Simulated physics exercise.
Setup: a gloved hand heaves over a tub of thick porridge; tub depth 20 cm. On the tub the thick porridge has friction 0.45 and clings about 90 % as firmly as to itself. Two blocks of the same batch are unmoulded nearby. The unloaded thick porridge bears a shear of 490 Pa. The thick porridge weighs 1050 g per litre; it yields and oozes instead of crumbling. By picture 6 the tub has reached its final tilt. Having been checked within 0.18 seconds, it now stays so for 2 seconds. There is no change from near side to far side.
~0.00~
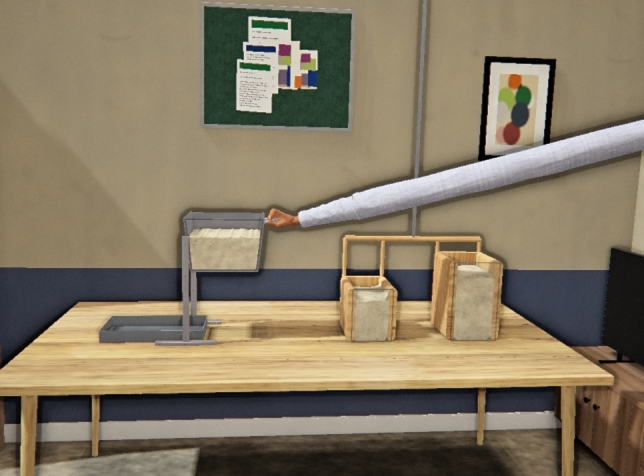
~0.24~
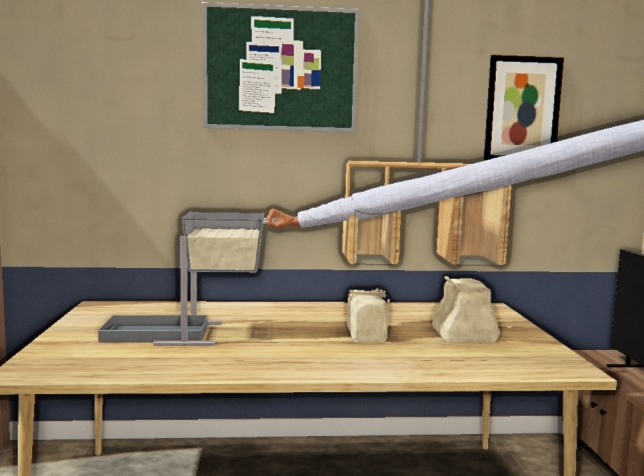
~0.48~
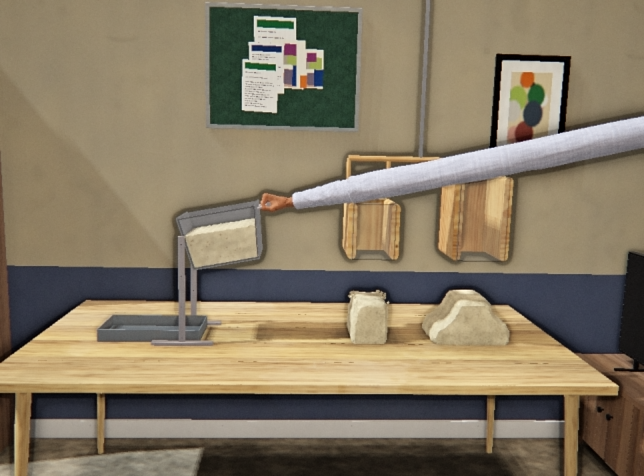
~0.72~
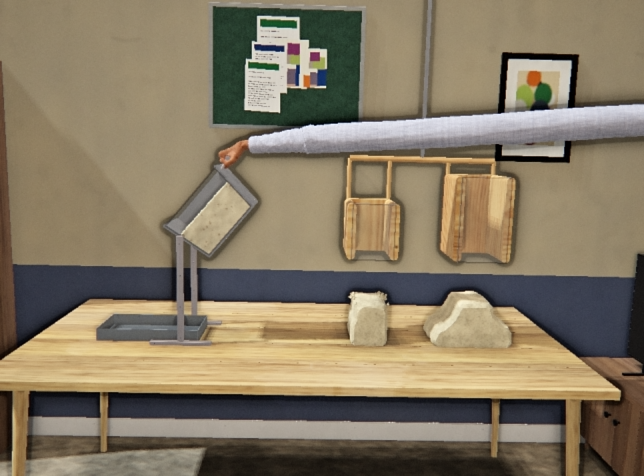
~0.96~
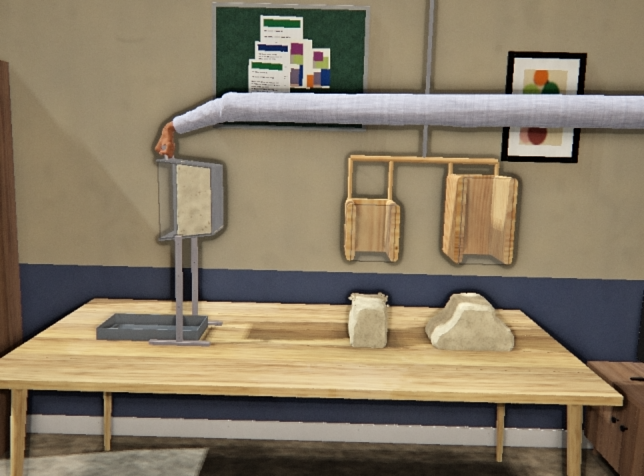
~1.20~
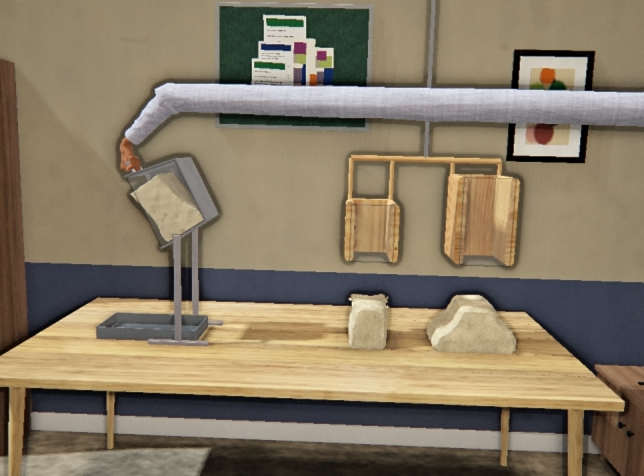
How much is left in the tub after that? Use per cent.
About 0 %.
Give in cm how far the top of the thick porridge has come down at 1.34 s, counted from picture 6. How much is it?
Roughly 14 cm.
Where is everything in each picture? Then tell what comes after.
Handle-side rim at (262, 219), tilt 0 degrees; top of the thick porridge at (216, 237); blocks stand 18 cm, 28 cm (left to right), in the first frame.
Handle-side rim at (261, 220), tilt 0 degrees; top of the thick porridge at (214, 237); blocks stand 17 cm, 23 cm (left to right), in the second frame.
Handle-side rim at (254, 206), tilt 11 degrees; top of the thick porridge at (251, 225); blocks stand 17 cm, 18 cm (left to right), in the third frame.
Handle-side rim at (214, 167), tilt 50 degrees; top of the thick porridge at (228, 184); blocks stand 17 cm, 18 cm (left to right), in the fourth frame.
Handle-side rim at (157, 162), tilt 91 degrees; top of the thick porridge at (179, 165); blocks stand 17 cm, 18 cm (left to right), in the fifth frame.
Handle-side rim at (126, 178), tilt 116 degrees; top of the thick porridge at (155, 176); blocks stand 17 cm, 18 cm (left to right), in the sixth frame.
After 1.34 s, the tub is at 116 degrees and holds 34 %.
After 1.51 s, the tub is at 116 degrees and holds 0 %.
After 1.68 s, the tub is at 116 degrees and holds 0 %.
After 1.85 s, the tub is at 116 degrees and holds 0 %.
After 3.20 s, at the end, the tub is at 116 degrees and holds 0 %.
